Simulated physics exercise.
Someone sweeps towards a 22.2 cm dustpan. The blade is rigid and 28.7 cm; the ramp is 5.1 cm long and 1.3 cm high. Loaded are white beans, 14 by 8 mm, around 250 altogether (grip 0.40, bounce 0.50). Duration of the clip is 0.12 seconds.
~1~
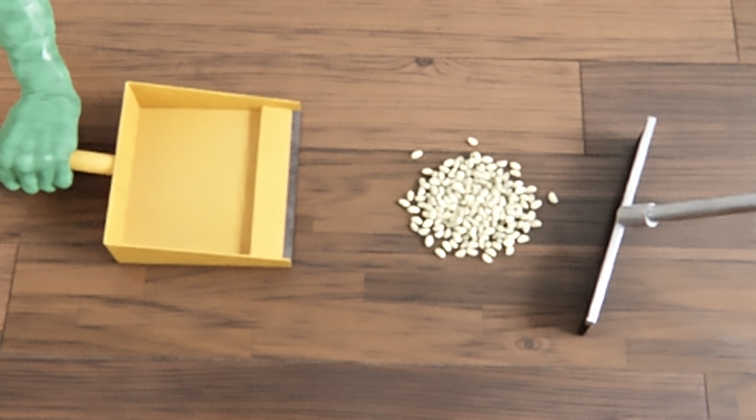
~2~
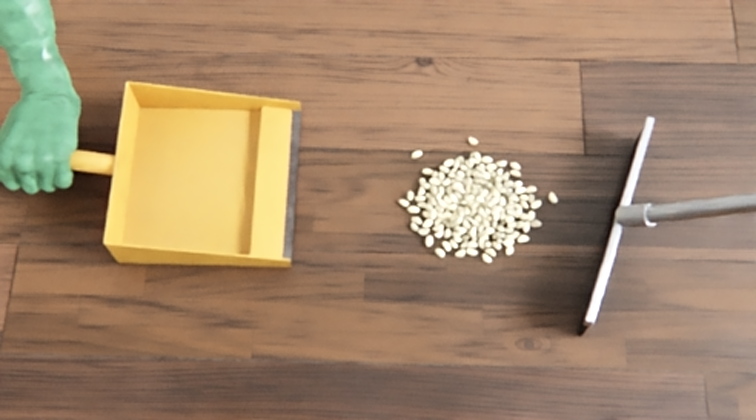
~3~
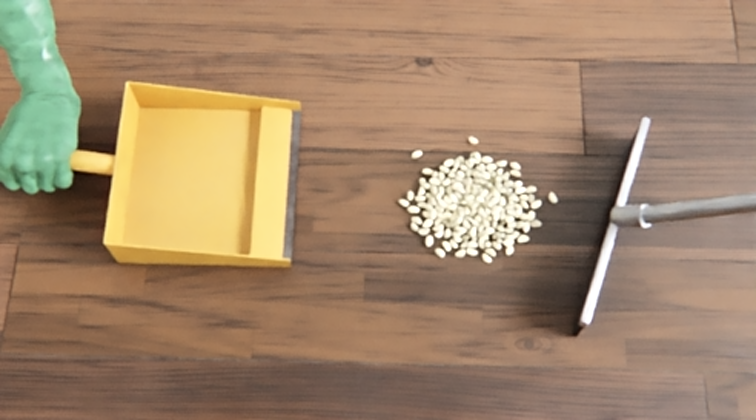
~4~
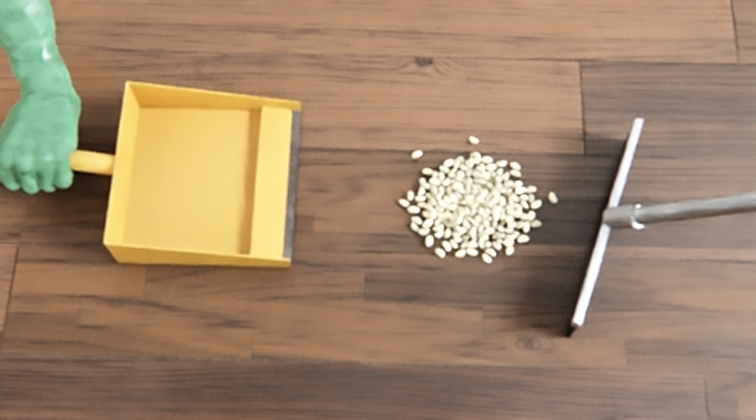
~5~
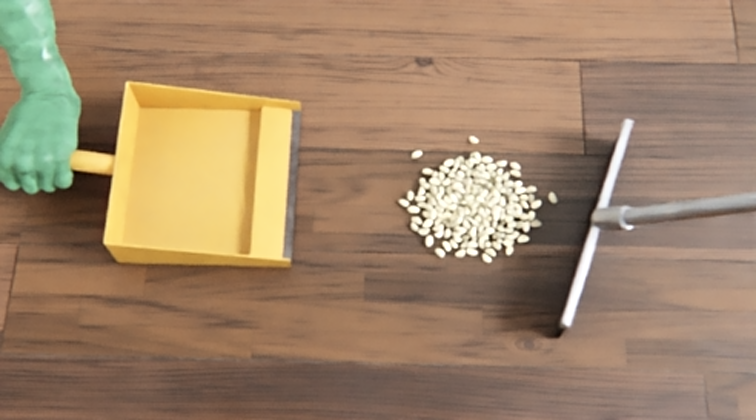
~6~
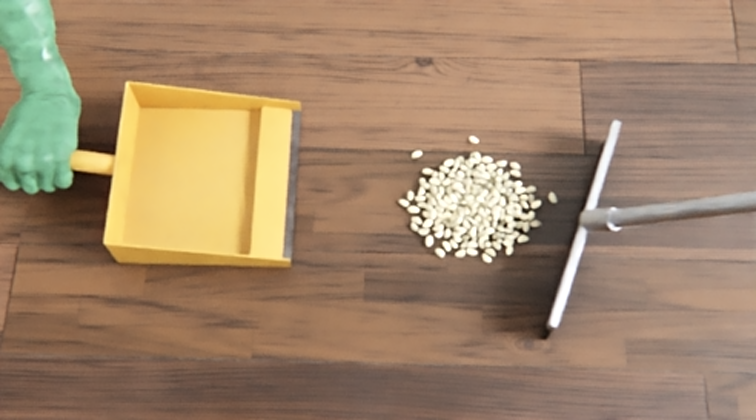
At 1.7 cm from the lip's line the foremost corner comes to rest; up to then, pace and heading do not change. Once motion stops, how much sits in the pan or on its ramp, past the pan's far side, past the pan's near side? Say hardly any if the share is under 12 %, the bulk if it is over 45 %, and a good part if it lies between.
In the pan or on its ramp: It gets a trickle; past the pan's far side: It gets a trickle; past the pan's near side: It gets a trickle.
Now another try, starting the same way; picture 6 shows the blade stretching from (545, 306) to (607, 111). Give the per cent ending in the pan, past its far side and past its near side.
Pan 20 % / far 25 % / near 0 %.
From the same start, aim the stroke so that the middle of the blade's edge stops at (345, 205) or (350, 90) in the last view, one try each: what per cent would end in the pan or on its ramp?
The two tries give roughly 5 and 20 %.
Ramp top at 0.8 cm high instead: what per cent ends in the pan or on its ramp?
Then around 0 percent, ramp counted.
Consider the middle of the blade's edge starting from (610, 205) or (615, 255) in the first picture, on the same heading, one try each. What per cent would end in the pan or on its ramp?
5 and 0 per cent, roughly.
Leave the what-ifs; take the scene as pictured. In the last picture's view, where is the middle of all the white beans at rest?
(331, 184) or so.
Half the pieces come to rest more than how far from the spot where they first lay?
Some 18 cm.
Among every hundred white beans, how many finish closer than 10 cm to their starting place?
Near 5 per cent.
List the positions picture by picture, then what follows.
Blade from (590, 321) to (649, 124), moved 0.0 cm, 0 of the pieces shifted so far; middle of the pieces at (473, 202); pan at (198, 184), in the first picture.
Blade from (588, 321) to (648, 124), moved 0.2 cm, 0 of the pieces shifted so far; middle of the pieces at (473, 202), in the second picture.
Blade from (584, 322) to (644, 125), moved 0.8 cm, 0 of the pieces shifted so far; middle of the pieces at (473, 202), in the third picture.
Blade from (576, 323) to (636, 125), moved 1.7 cm, 0 of the pieces shifted so far; middle of the pieces at (473, 202), in the fourth picture.
Blade from (565, 324) to (626, 127), moved 3.1 cm, 0 of the pieces shifted so far; middle of the pieces at (473, 202), in the fifth picture.
Blade from (552, 325) to (614, 128), moved 4.6 cm, 0 of the pieces shifted so far; middle of the pieces at (473, 202); pan at (198, 184), in the sixth picture.
Then, 0.24 s after the last picture, middle of the blade 21 cm from the lip; 0 % over the lip, far side 0 %, near side 0 %.
Then, 0.40 s after the last picture, middle of the blade 11 cm from the lip; 0 % over the lip, far side 0 %, near side 5 %.
Then, 0.68 s after the last picture, middle of the blade 6 cm from the lip; 0 % over the lip, far side 5 %, near side 5 %.
In the end, pan 0 %, far side 5 %, near side 5 %, in front of the lip or behind the blade 85 %.
